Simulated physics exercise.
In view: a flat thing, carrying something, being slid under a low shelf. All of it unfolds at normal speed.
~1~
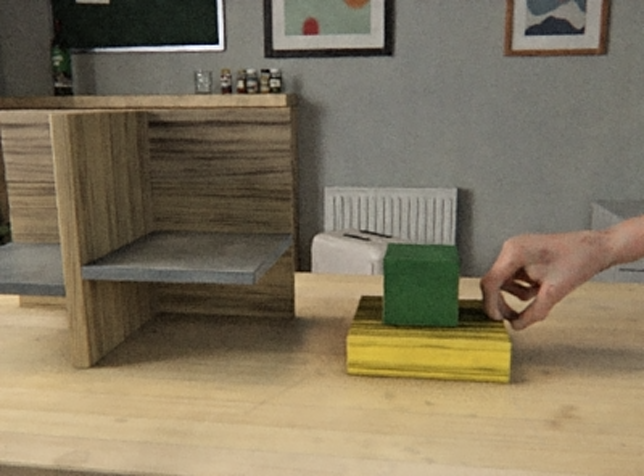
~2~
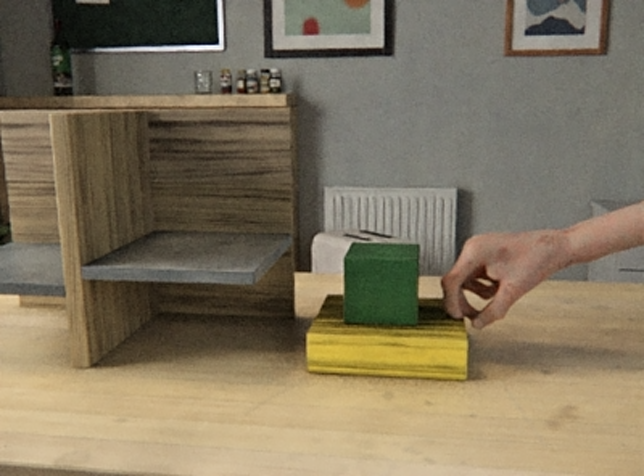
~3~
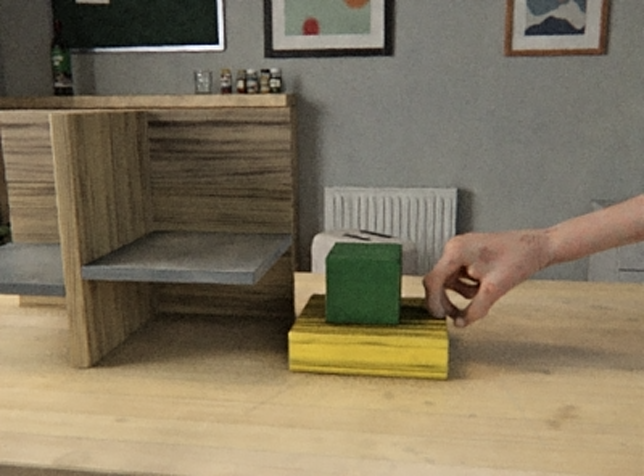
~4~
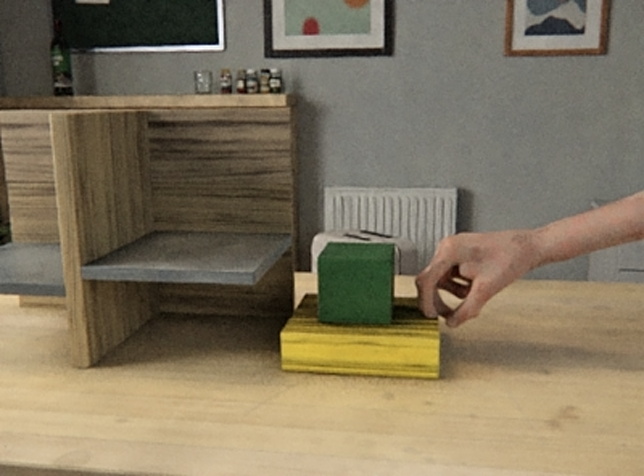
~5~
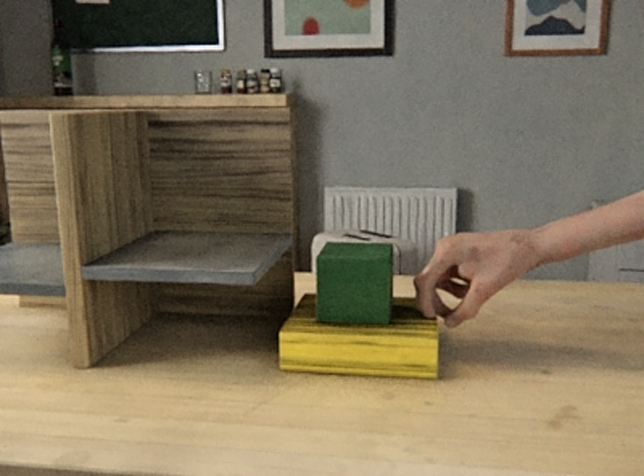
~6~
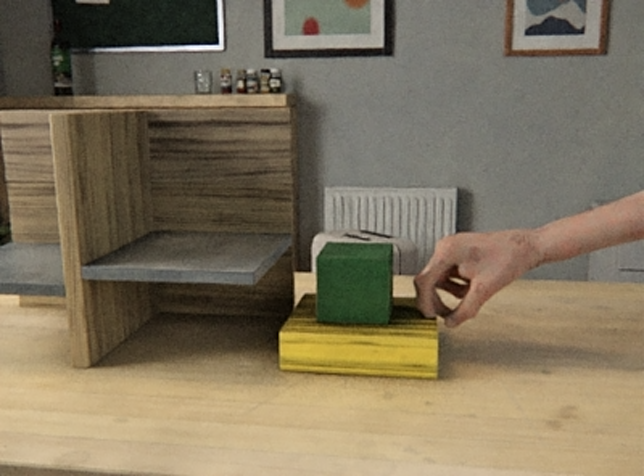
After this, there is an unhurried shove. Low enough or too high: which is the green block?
Too high.
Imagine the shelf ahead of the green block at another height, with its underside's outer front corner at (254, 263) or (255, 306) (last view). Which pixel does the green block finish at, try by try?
First option: Roughly (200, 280); second option: Roughly (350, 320).
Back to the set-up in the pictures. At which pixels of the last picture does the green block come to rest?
Its centre ends up near (346, 316).
Then, 1.82 s on from there, green block turned 15° from its first pose near (307, 280).
In the end, the green block strikes the shelf, near (346, 316).
